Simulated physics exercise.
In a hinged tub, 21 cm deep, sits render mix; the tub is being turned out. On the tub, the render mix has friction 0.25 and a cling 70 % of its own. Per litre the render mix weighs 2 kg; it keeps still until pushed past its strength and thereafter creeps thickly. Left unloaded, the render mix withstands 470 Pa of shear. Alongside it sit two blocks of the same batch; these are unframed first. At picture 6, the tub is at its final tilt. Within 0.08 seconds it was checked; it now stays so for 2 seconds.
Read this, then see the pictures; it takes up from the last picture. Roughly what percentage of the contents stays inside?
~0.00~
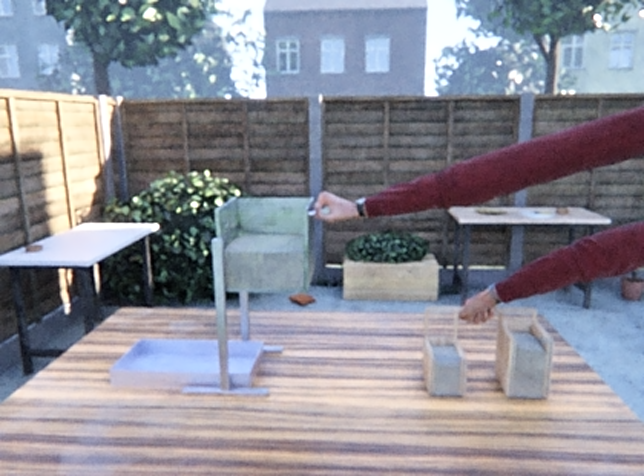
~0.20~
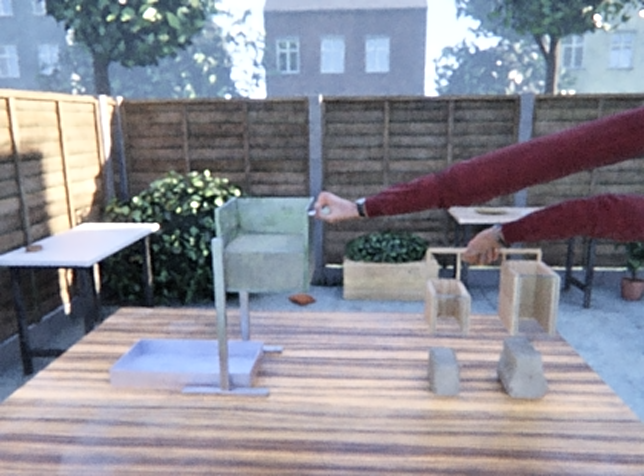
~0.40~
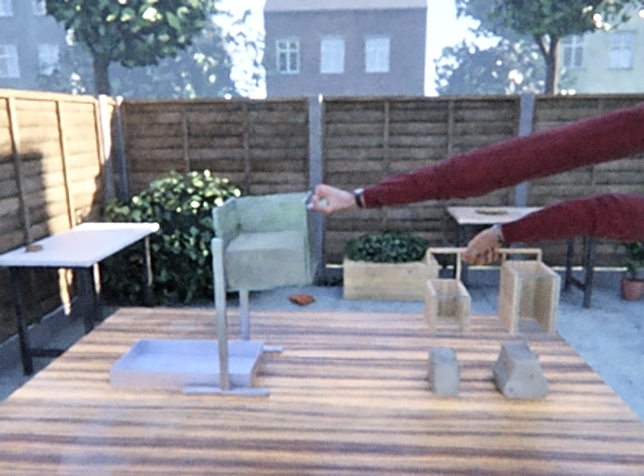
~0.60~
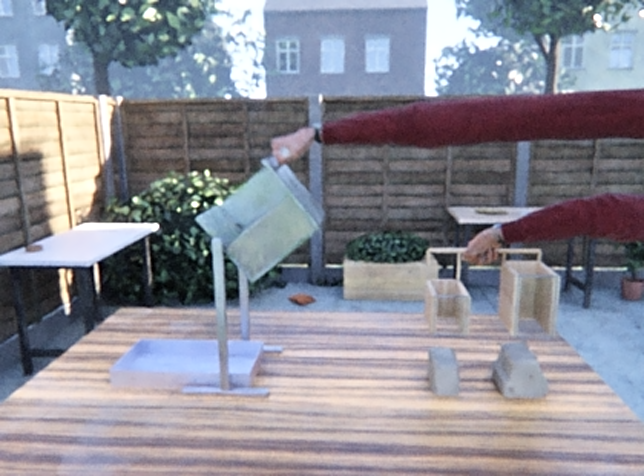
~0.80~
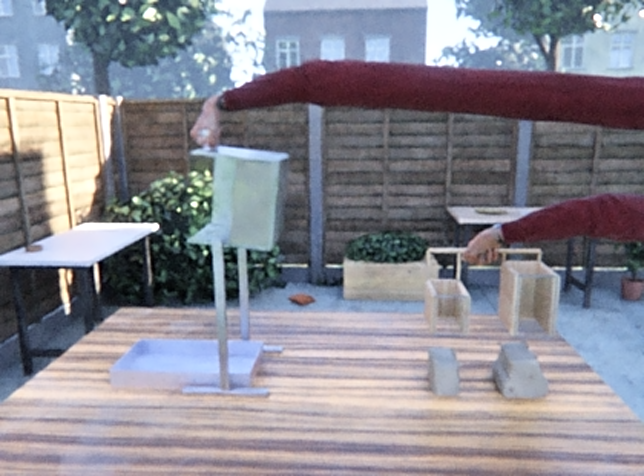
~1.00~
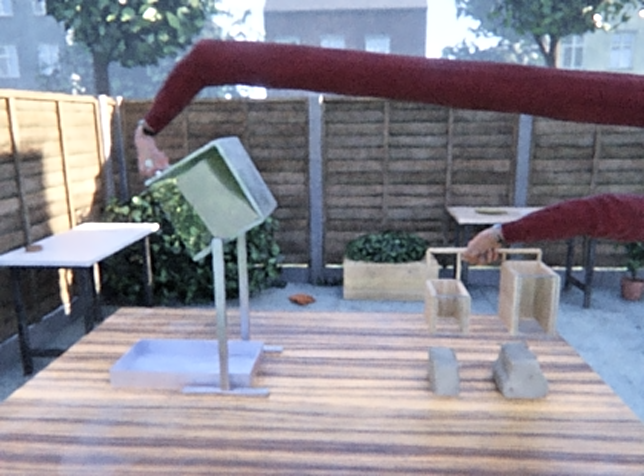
Roughly 0 %.
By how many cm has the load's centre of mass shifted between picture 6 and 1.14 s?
Close to 13 centimetres.
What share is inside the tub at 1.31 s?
It's something like 7 % of the original load.
After 1.14 s, the tub is at 120 degrees and holds 53 %.
After 1.31 s, the tub is at 120 degrees and holds 7 %.
After 1.48 s, the tub is at 120 degrees and holds 0 %.
After 1.65 s, the tub is at 120 degrees and holds 0 %.
After 3.00 s, the tub is at 120 degrees and holds 0 %.
